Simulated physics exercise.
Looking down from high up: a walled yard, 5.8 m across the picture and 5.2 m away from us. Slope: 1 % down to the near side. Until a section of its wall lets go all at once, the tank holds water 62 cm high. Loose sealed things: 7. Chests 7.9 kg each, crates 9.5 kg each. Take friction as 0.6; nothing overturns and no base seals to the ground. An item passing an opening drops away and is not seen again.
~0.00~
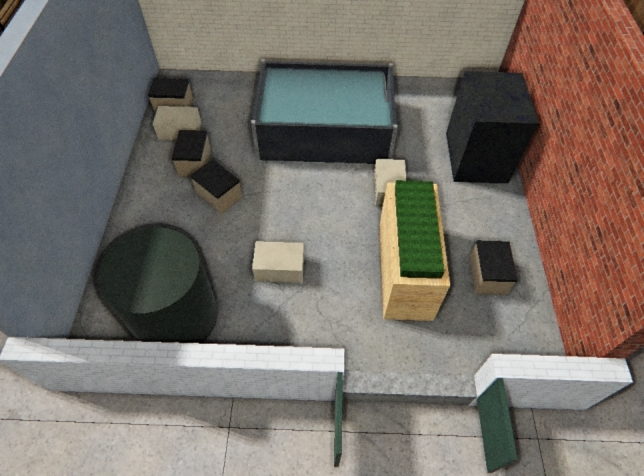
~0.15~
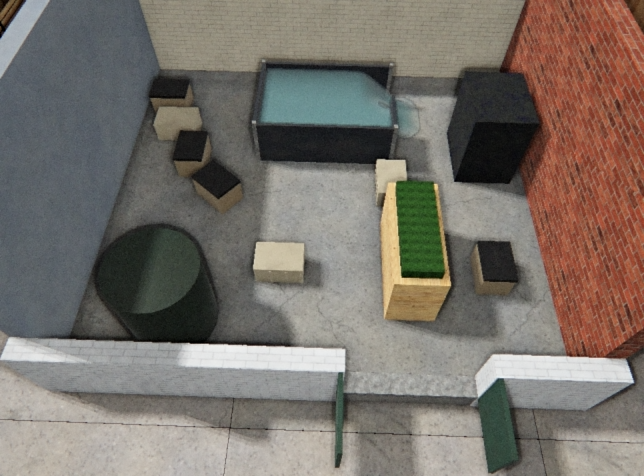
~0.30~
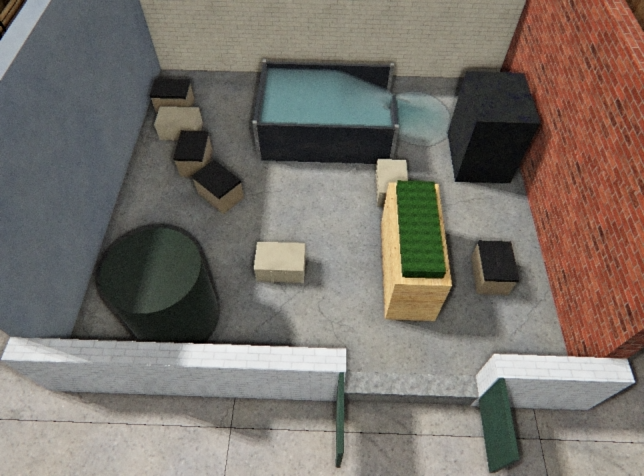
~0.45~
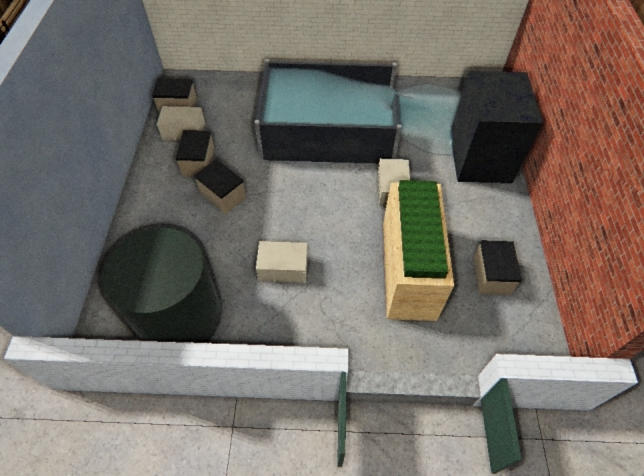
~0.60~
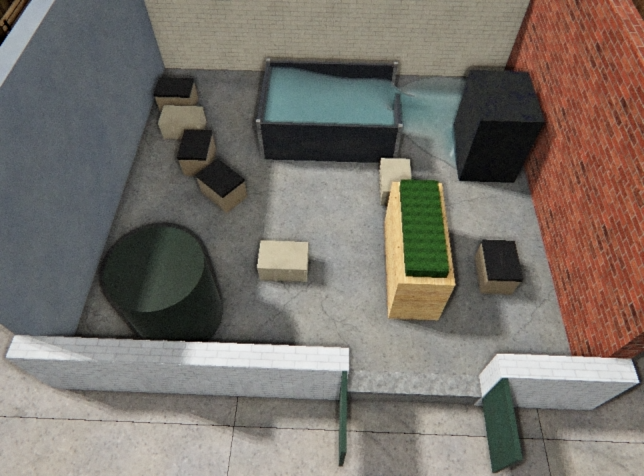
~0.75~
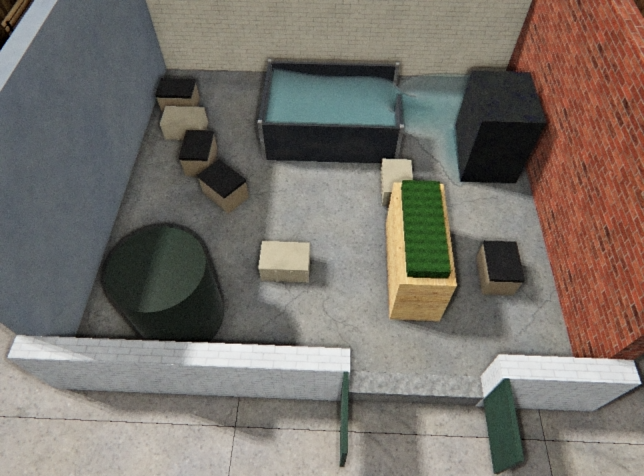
Water pours from the right side of a raised tank and spreads toward a black block.
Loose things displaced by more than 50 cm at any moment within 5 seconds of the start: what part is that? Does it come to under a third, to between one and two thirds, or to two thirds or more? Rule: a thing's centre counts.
Under a third.
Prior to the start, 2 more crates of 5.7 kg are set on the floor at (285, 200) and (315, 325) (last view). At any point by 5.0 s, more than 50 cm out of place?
Taking them in order: Below the mark and below the mark.
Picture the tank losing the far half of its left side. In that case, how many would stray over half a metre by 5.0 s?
Then the count would be 4.
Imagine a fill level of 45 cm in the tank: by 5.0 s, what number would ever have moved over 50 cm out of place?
Then 1.
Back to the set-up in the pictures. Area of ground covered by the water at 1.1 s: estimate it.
I'd estimate close to 6.0 m2.
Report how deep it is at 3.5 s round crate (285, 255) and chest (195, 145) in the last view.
Depths: Near 0 cm, then near 0 cm.
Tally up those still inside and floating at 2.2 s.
At that instant the tally stands at 0.
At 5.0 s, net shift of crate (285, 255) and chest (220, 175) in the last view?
Distances: 0 cm; 0 cm.
After 1.1 s 0 of 7 are over 50 cm from their spots; 0 afloat.
After 2.2 s 0 of 7 are over 50 cm from their spots; 0 afloat.
After 3.5 s 1 of 7 are over 50 cm from their spots; 1 afloat.
After 5.0 s 1 of 7 are over 50 cm from their spots, and 1 have been at some point; 0 afloat.
